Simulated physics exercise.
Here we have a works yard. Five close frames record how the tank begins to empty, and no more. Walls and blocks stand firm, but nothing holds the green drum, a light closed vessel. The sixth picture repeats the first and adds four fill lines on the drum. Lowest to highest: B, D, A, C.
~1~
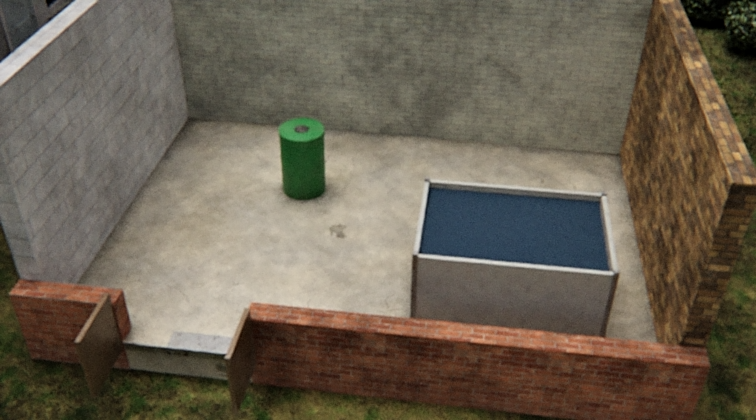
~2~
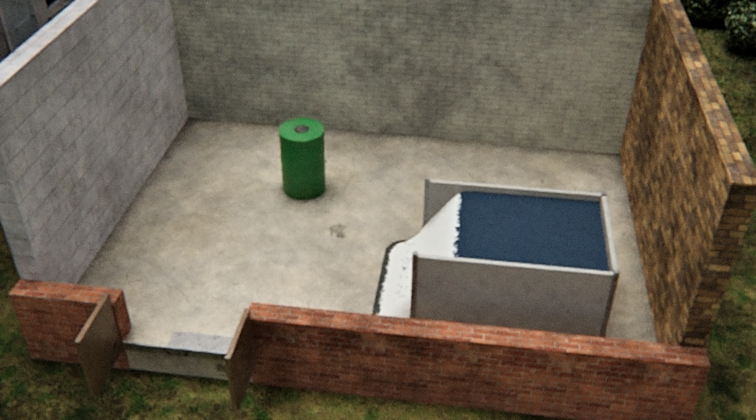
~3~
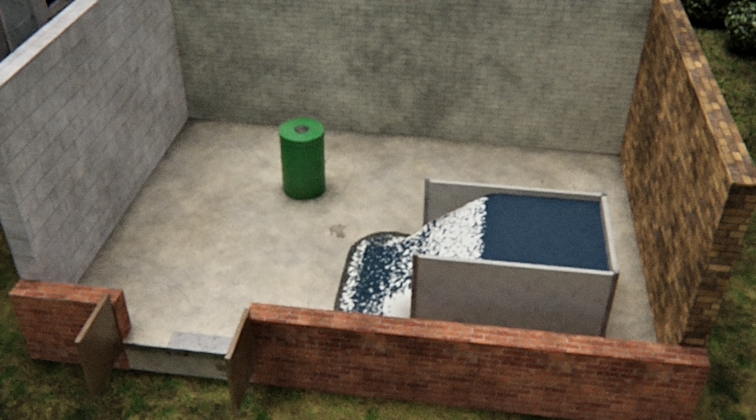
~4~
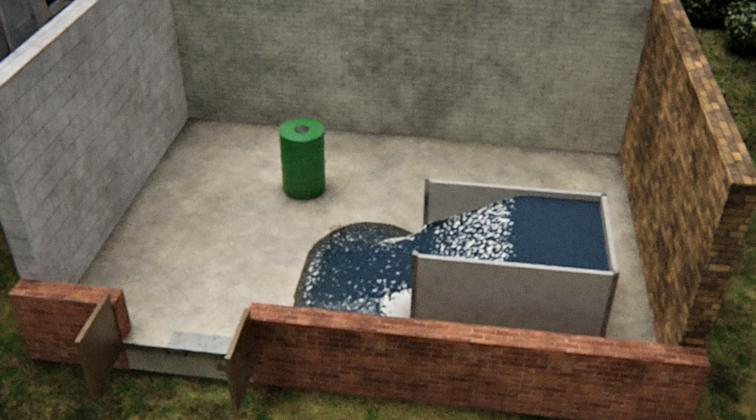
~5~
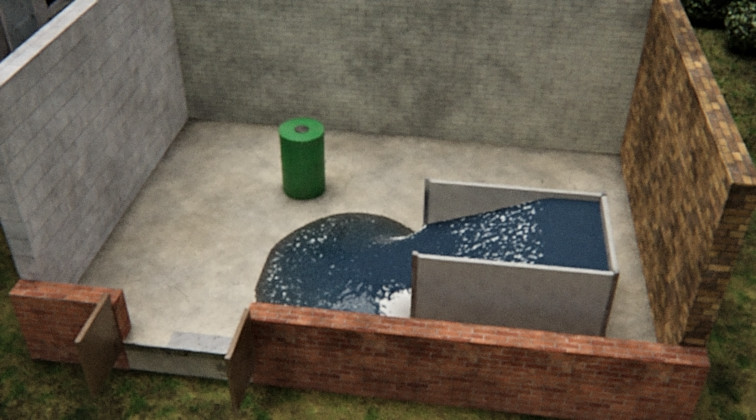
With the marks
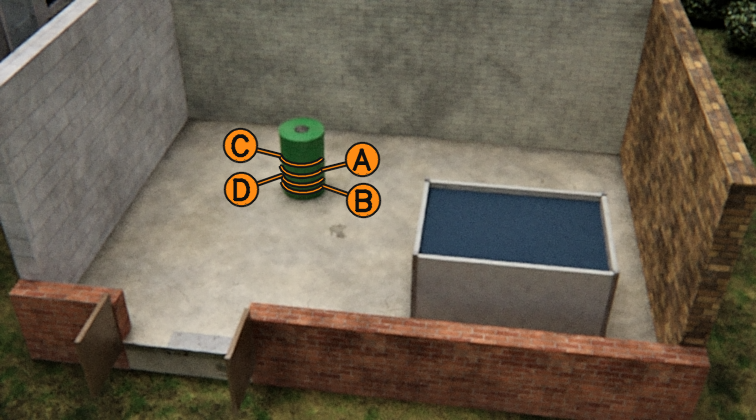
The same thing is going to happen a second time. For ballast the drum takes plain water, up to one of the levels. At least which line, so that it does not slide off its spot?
It is D.
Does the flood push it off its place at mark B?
Yes.
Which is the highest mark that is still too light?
Here it is mark B.
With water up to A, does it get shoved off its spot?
No, not at all.
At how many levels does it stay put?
Three of them.
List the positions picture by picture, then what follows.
The first picture shows lid of the green drum at (301, 129); tank full, its middle at (514, 229); open gate at (187, 299).
In the second picture, 3 % of the ground wet, in view closest to the drum at (402, 243).
In the third picture, 6 % of the ground wet, in view closest to the drum at (377, 236).
In the fourth picture, 9 % of the ground wet, in view closest to the drum at (341, 232).
The fifth picture shows lid of the green drum at (301, 129); 14 % of the ground wet, in view closest to the drum at (340, 216).
On the marked copy, A at (298, 176); B at (299, 192); C at (297, 165); D at (299, 185); from the bottom up B, D, A, C.
With A, it does not move.
With B, it is pushed about 3 times its own width away.
With C, it does not move.
With D, it does not move.
